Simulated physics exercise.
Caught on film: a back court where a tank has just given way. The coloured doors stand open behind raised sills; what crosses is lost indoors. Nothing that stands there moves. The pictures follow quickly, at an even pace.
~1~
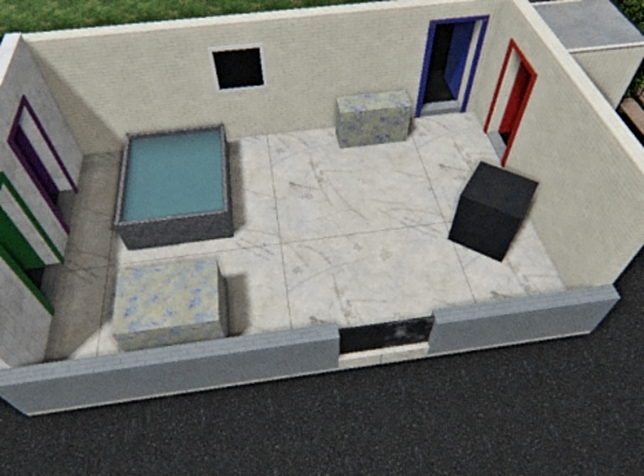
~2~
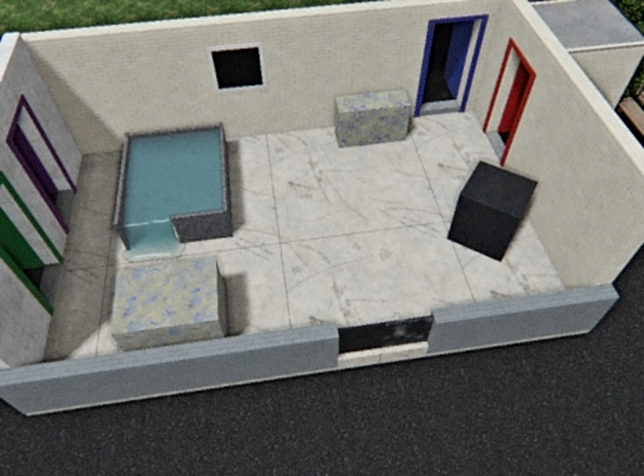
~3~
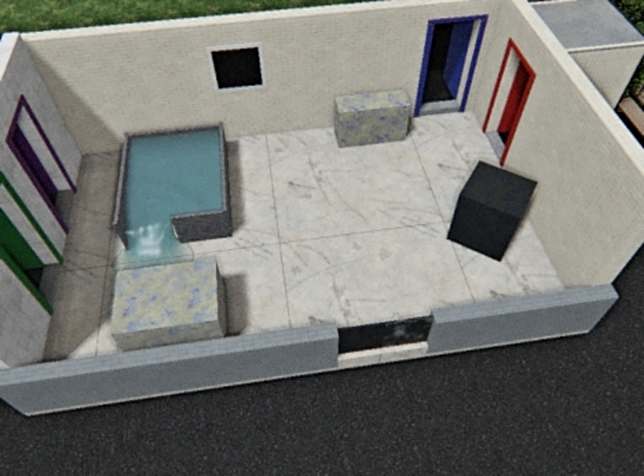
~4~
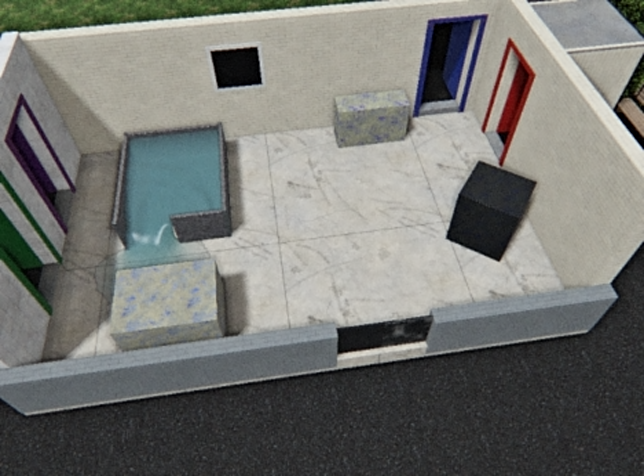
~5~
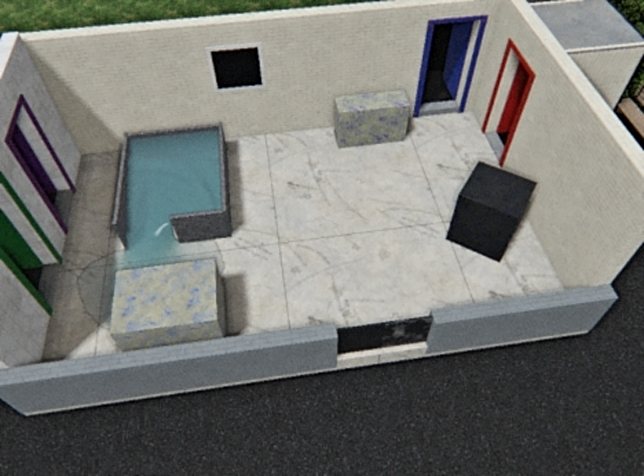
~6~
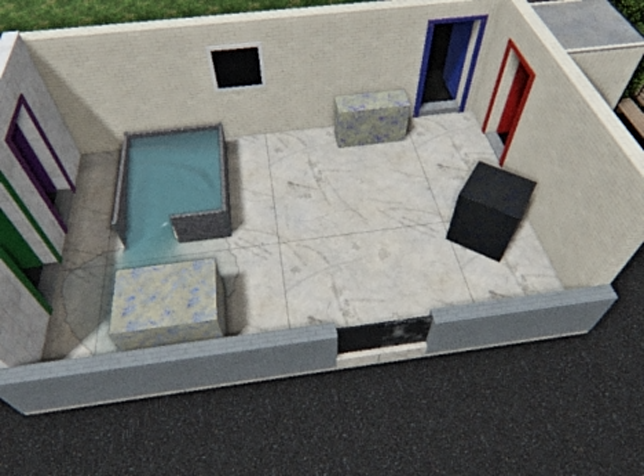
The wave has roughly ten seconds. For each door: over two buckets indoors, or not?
The purple door stays under that; the red door stays under that; the blue door stays under that; the green door takes more than that.
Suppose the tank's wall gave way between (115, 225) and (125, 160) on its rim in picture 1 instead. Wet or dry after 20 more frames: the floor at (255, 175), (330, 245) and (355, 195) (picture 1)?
In turn: Not flooded, no water, not flooded.
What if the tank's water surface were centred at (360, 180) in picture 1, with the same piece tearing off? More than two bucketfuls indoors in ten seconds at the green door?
The green one lets less in.
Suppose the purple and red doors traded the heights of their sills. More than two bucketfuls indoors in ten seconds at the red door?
The red door holds.
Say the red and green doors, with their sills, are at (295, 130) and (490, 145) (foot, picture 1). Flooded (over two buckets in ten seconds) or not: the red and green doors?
Then: The red door takes less, the green door keeps below it.
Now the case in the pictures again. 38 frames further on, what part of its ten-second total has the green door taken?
Roughly 65 per cent.
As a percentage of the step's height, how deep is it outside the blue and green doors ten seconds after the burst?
In turn 40 and 140 per cent.
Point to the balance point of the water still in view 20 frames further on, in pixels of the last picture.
Around (180, 245).
A moment on, water covers 15 % of the floor; the purple door not reached, the red door not reached, the blue door not reached, the green door wet at the sill, nothing in.
Next, water covers 30 % of the floor; the purple door not reached, the red door not reached, the blue door not reached, the green door under two buckets in.
Then, water covers 60 % of the floor; the purple door wet at the sill, nothing in, the red door not reached, the blue door not reached, the green door under two buckets in.
Later, water covers 85 % of the floor; the purple door wet at the sill, nothing in, the red door wet at the sill, nothing in, the blue door wet at the sill, nothing in, the green door far over two buckets in.
In the end, water covers 95 % of the floor; the purple door wet at the sill, nothing in, the red door under two buckets in, the blue door wet at the sill, nothing in, the green door far over two buckets in.
